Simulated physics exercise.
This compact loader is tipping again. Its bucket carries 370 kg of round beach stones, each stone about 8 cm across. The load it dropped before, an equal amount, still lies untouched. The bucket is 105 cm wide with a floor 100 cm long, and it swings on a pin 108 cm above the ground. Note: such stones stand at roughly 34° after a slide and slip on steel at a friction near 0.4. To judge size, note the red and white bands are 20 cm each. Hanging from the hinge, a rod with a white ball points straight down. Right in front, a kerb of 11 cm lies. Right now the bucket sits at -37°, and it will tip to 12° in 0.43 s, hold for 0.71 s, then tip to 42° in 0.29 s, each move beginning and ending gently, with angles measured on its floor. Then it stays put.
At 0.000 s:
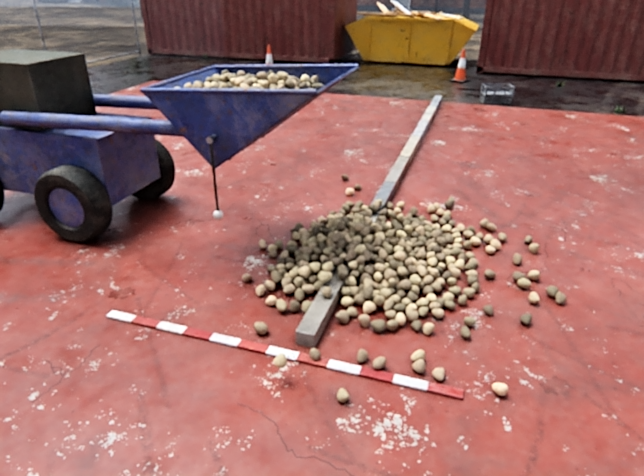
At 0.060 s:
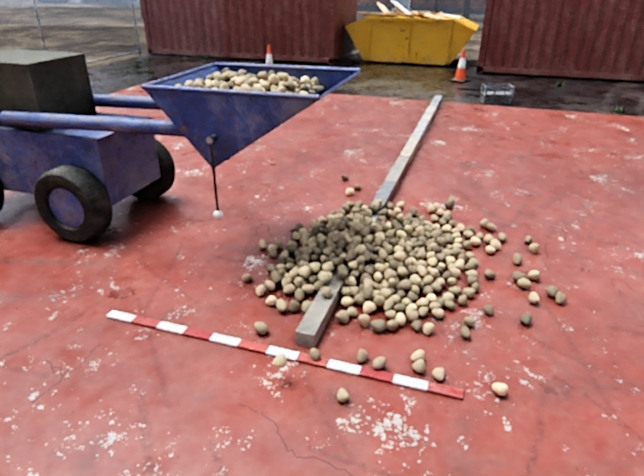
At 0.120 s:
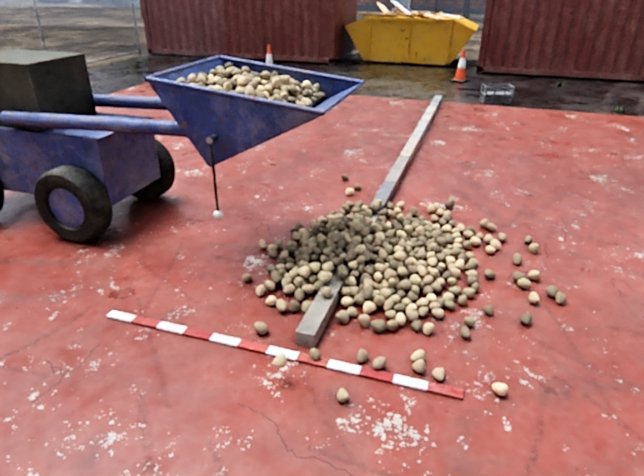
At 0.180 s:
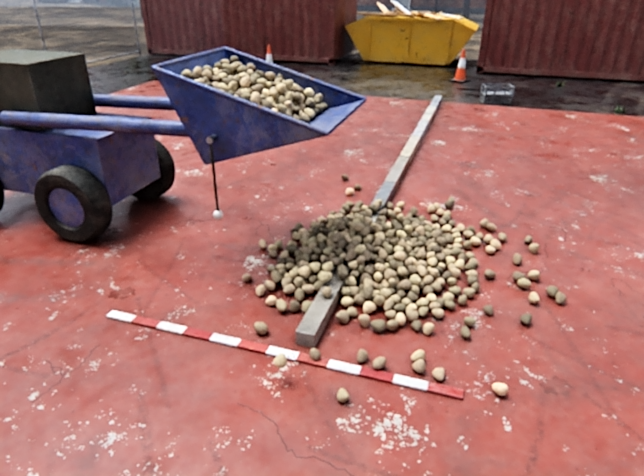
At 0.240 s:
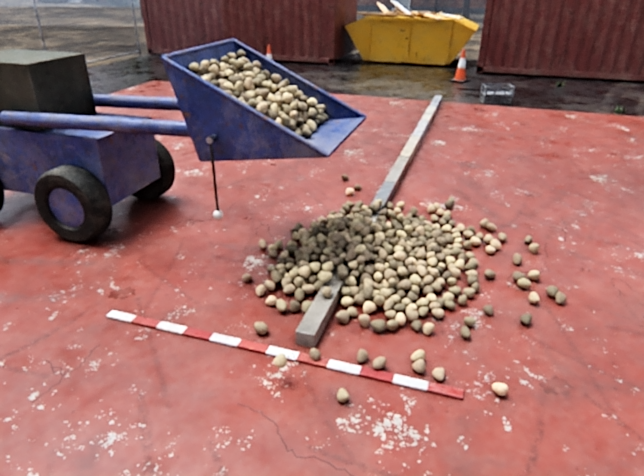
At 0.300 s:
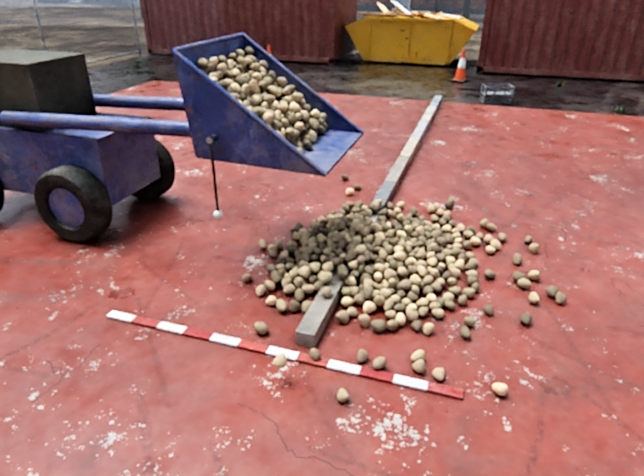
A blue loader with dark wheels stands at the left of a worn red floor, seen from slightly above, with dark red containers, a yellow skip and orange cones behind. Its raised bucket holds round stones, while more lie heaped across a grey kerb beyond a red-and-white strip. The bucket's back rises and its front edge lowers steadily as the stones inside shift, the camera staying still.
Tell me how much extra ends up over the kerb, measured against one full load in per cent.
The extra comes to about 42 percent of a load.
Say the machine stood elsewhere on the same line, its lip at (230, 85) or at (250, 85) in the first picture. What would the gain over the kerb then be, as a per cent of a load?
About 0 per cent for the first, 5 per cent for the second.
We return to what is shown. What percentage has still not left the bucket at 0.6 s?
100 %.
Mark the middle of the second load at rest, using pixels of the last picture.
Their middle rests near (349, 238).
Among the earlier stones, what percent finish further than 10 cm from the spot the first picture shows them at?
Close to 10 in a hundred of them.
After 0.4 s the floor is at 11°; in per cent of one load, 100 in the bucket, 36 on this side of the kerb, 64 over the kerb; the foremost stones are at (558, 283).
After 0.6 s the floor is at 12°; in per cent of one load, 100 in the bucket, 36 on this side of the kerb, 64 over the kerb; the foremost stones are at (558, 283).
After 1.9 s the floor is at 42°; in per cent of one load, 12 in the bucket, 88 on this side of the kerb, 100 over the kerb; the foremost stones are at (560, 281).
After 4.5 s the floor is at 42°; in per cent of one load, 0 in the bucket, 95 on this side of the kerb, 105 over the kerb; the foremost stones are at (560, 281). Net gain over the kerb, 42.
